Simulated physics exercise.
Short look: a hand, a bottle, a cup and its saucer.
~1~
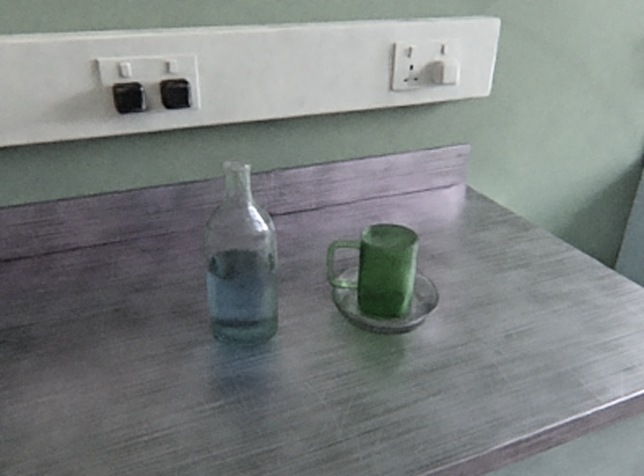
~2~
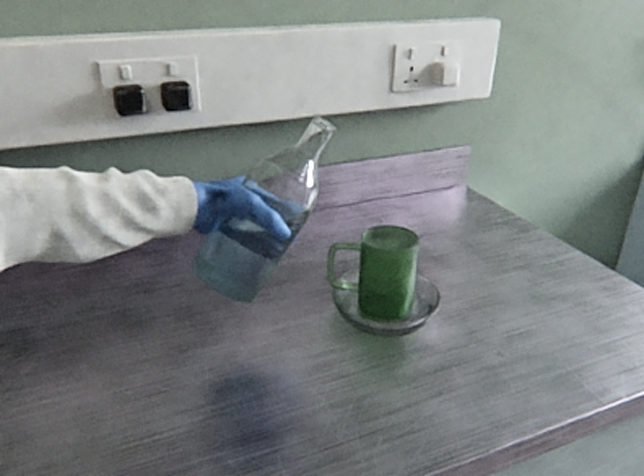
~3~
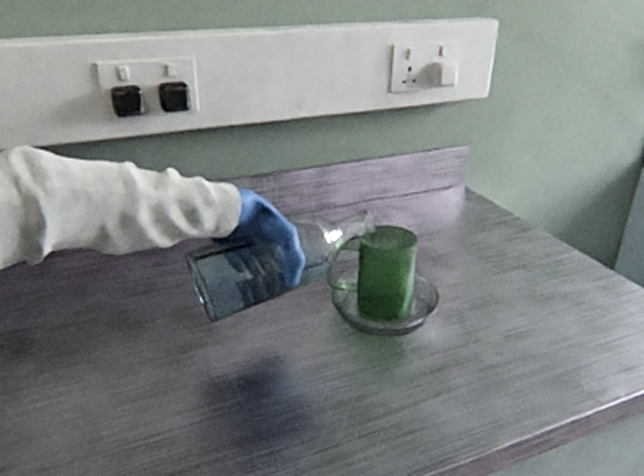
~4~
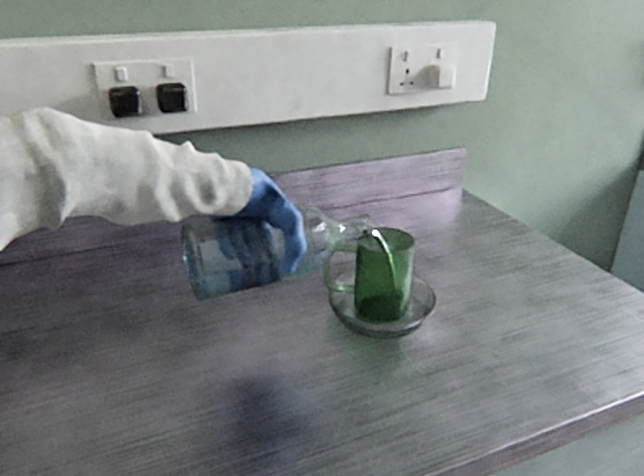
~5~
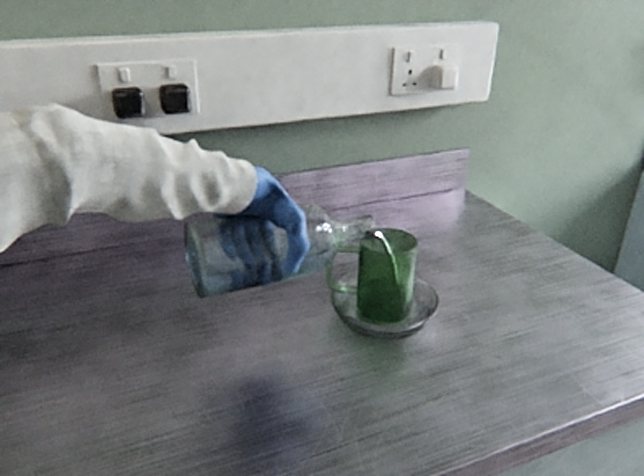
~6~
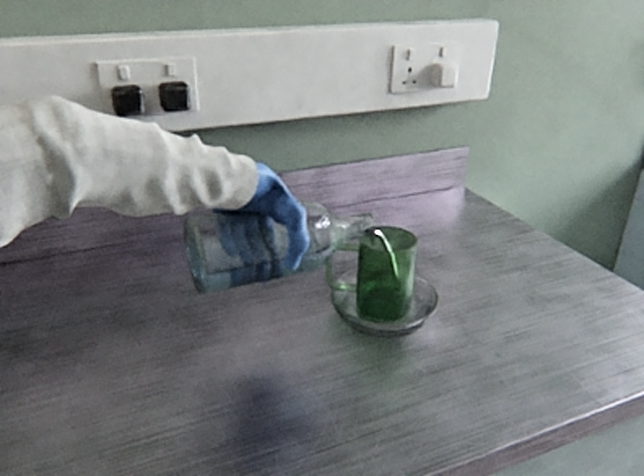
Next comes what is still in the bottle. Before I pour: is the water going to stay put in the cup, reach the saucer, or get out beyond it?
Chances are the saucer will be needed and will do.
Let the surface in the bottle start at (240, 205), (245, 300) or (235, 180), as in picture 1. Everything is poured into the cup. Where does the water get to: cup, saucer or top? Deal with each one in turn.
In turn: Past the saucer, cup only, floods the top.
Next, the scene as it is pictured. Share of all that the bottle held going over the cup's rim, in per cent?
That comes to roughly 25 per cent of it.
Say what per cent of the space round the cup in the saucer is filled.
I reckon around 60 percent.
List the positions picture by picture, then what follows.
The first picture shows at the start; bottle (241, 249) about a third full; cup (387, 269) empty; saucer (413, 324) dry.
In the second picture, a hand has the bottle; bottle (275, 201) tipped 35° with all of its load; cup (388, 271) empty.
In the third picture, the bottle is tipped; bottle (290, 253) tipped 80° with all of its load; cup (387, 271) empty.
In the fourth picture, the stream is running; bottle (287, 242) tipped 90° with nearly all of its load; cup nearly empty, surface at (382, 298).
In the fifth picture, the stream is running; bottle (291, 242) tipped 90° with nearly all of its load; cup (386, 274) about a quarter full.
In the sixth picture, the stream is running; bottle (290, 238) tipped 90° with about three quarters of its load; cup about a quarter full, surface at (385, 287); saucer (411, 326) dry.
Shortly, the cup is about three quarters full; the saucer is dry.
Then, the cup is full to the brim; the saucer is wet, with room to spare.
At the finish, the cup is full to the brim; the saucer is wet, with room to spare.
